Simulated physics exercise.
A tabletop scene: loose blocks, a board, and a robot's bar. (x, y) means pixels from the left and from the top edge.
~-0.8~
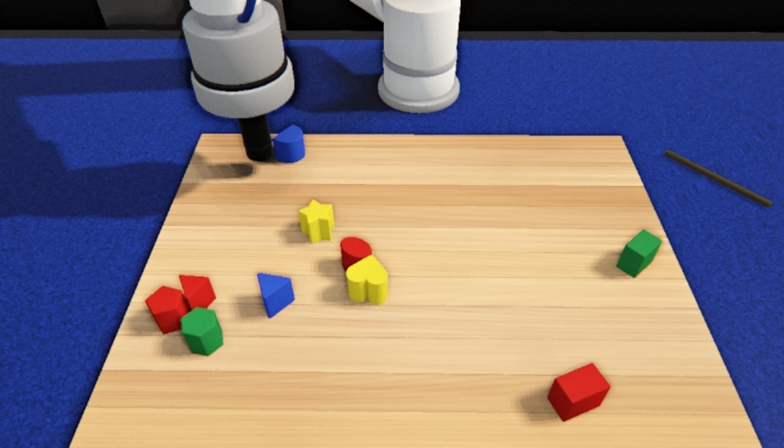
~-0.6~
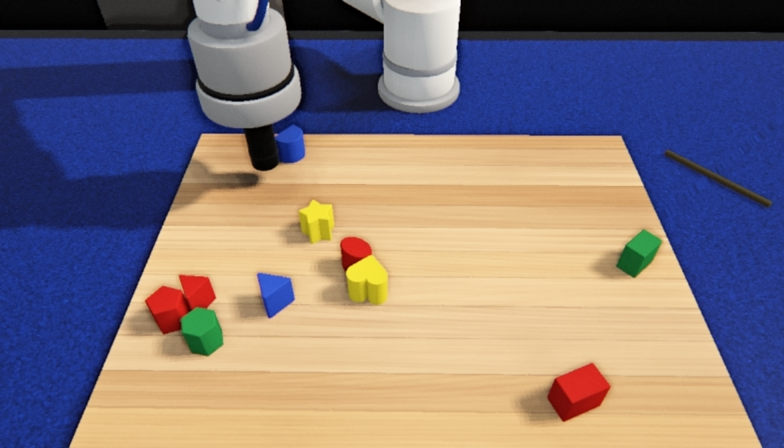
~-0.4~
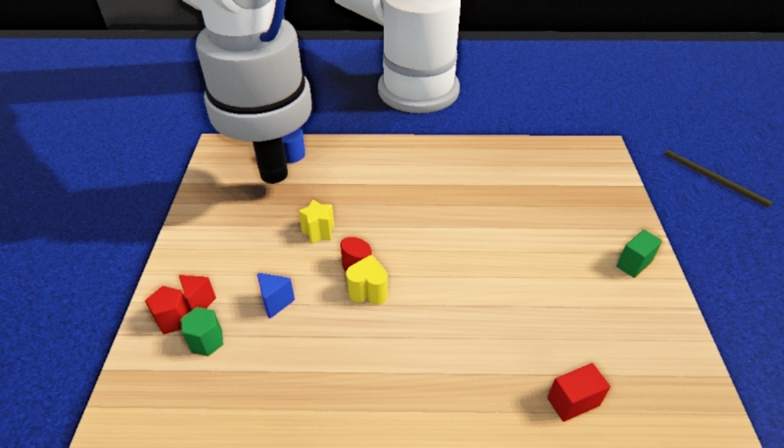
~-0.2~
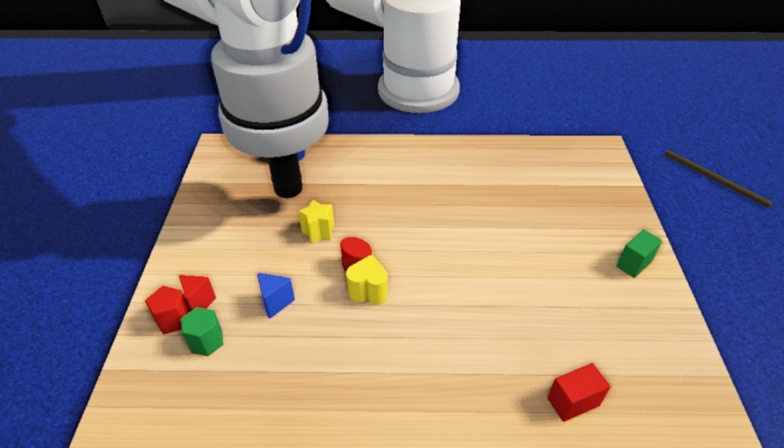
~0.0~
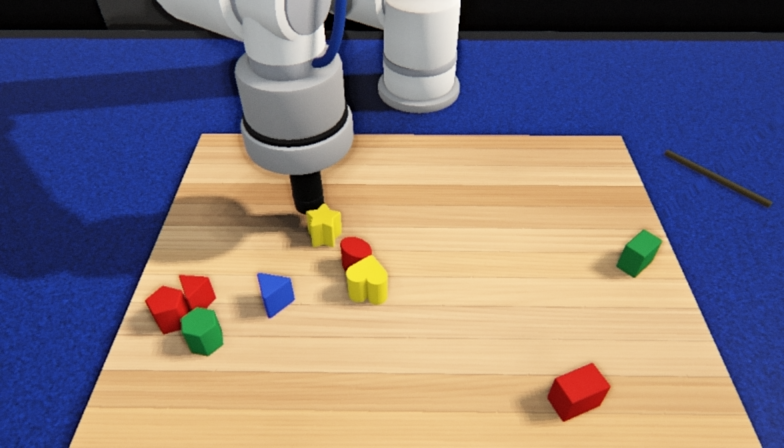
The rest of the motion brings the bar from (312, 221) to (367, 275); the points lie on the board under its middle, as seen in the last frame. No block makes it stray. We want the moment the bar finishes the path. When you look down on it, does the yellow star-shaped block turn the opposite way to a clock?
No, I don't think so.
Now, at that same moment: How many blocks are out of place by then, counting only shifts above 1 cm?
3 or more.
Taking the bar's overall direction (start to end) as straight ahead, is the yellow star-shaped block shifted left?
In short: No.
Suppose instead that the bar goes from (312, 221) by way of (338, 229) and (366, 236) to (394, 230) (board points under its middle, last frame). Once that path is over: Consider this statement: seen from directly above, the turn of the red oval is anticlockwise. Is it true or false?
The claim holds.
On the path given first. One third of the way, bar at (327, 223); yellow star-shaped block at (339, 234); red oval at (363, 252), turned 15° anticlockwise; yellow heart at (371, 274), turned 20° clockwise.
Two thirds of the way, bar at (346, 240); yellow star-shaped block at (350, 256), turned 25° clockwise; red oval at (374, 267), turned 50° anticlockwise; yellow heart at (385, 288), turned 30° clockwise.
At the end, bar at (366, 259); blue triangle unmoved; yellow star-shaped block at (368, 277), turned 30° clockwise; red oval at (392, 290), turned 45° anticlockwise; yellow heart at (404, 313), turned 25° clockwise.
